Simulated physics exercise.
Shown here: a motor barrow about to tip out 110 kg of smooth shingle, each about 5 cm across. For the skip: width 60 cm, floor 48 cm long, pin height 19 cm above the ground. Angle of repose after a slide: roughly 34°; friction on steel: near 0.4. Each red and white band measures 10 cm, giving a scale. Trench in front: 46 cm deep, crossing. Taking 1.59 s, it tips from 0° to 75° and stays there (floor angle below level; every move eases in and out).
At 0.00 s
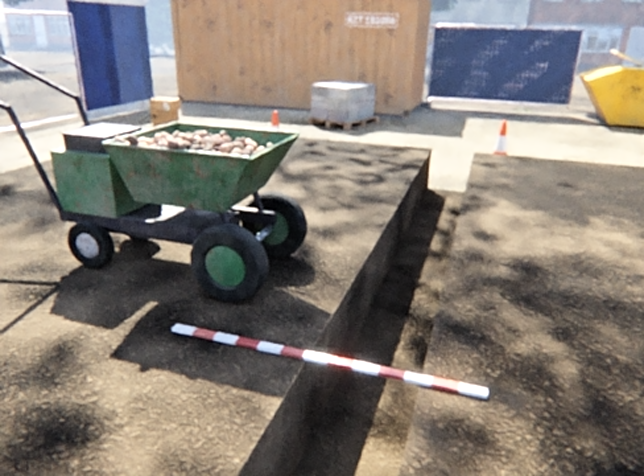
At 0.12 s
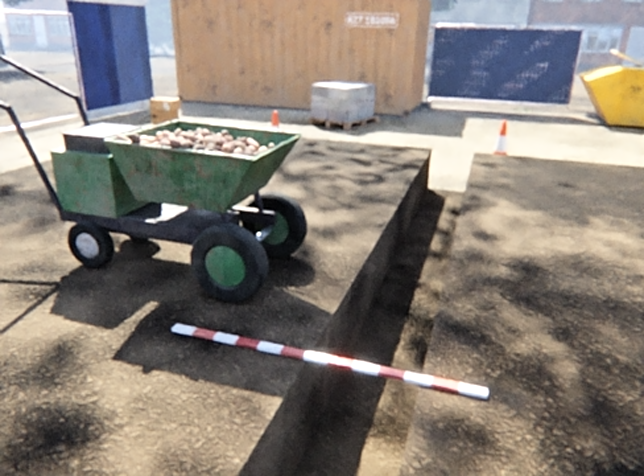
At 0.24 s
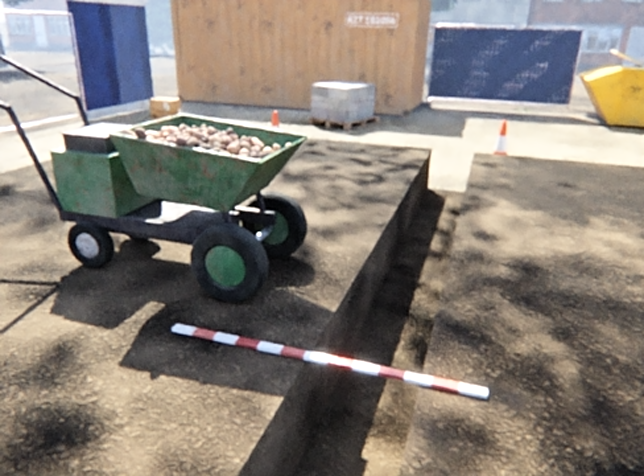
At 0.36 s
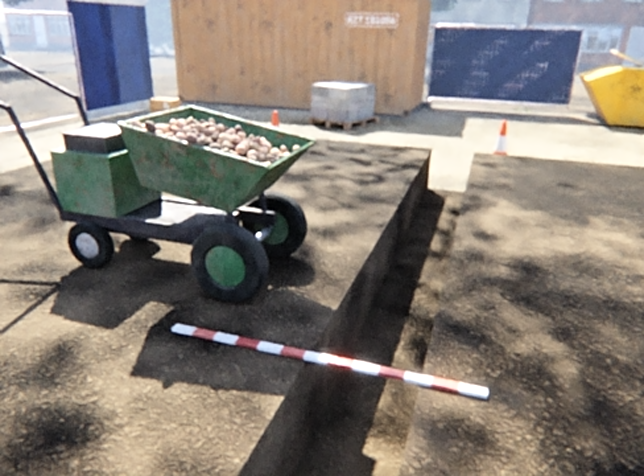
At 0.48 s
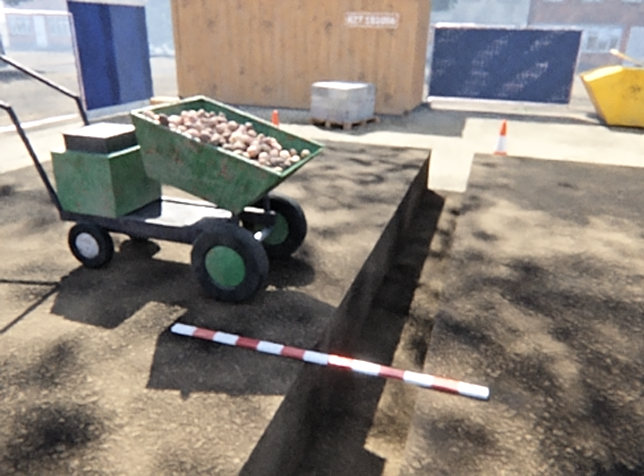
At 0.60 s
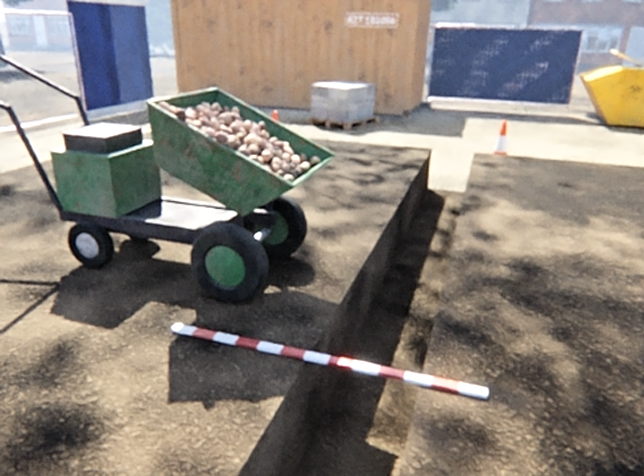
A green motor barrow's skip of smooth stones tilting steadily forward to the right beside a trench, its wheels staying still.
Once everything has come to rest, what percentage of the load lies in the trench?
100 %.
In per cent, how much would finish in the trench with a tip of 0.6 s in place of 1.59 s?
Expected share: Around 90%.
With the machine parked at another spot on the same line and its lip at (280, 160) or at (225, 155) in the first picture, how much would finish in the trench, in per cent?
First place roughly 80%, second roughly 100%.
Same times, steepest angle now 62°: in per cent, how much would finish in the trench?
In that case some 80 per cent.
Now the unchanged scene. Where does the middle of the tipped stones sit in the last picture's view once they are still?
The tipped stones centre close to (393, 368).
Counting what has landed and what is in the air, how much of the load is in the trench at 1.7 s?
About 60 per cent by then.
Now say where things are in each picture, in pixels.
In the first picture, the skip is at 0°, its lip at (249, 159); the top of the load is at (201, 138).
In the second picture, the skip is at 1°, its lip at (251, 160); the top of the load is at (203, 137); the stones move at 0.2 m/s on average.
In the third picture, lip at (258, 163), floor tilted 5°, highest stones at (204, 134); the stones move at 0.3 m/s on average.
In the fourth picture, lip at (268, 168), floor tilted 10°, highest stones at (195, 127); the stones move at 0.4 m/s on average.
In the fifth picture, lip at (280, 176), floor tilted 16°, highest stones at (193, 119); the stones move at 0.5 m/s on average.
In the sixth picture, the skip is at 24°, its lip at (293, 187); the top of the load is at (206, 110); the stones move at 0.6 m/s on average.
After 1.2 s the floor is at 63°; 98 % in the skip, 2 % in the trench; the foremost stones are at (367, 254).
After 1.7 s the floor is at 75°; 40 % in the skip, 60 % in the trench; the foremost stones are at (429, 350).
After 2.0 s the floor is at 75°; 16 % in the skip, 84 % in the trench; the foremost stones are at (425, 373).
After 4.0 s the floor is at 75°; 0 % in the skip, 100 % in the trench; the foremost stones are at (428, 356).
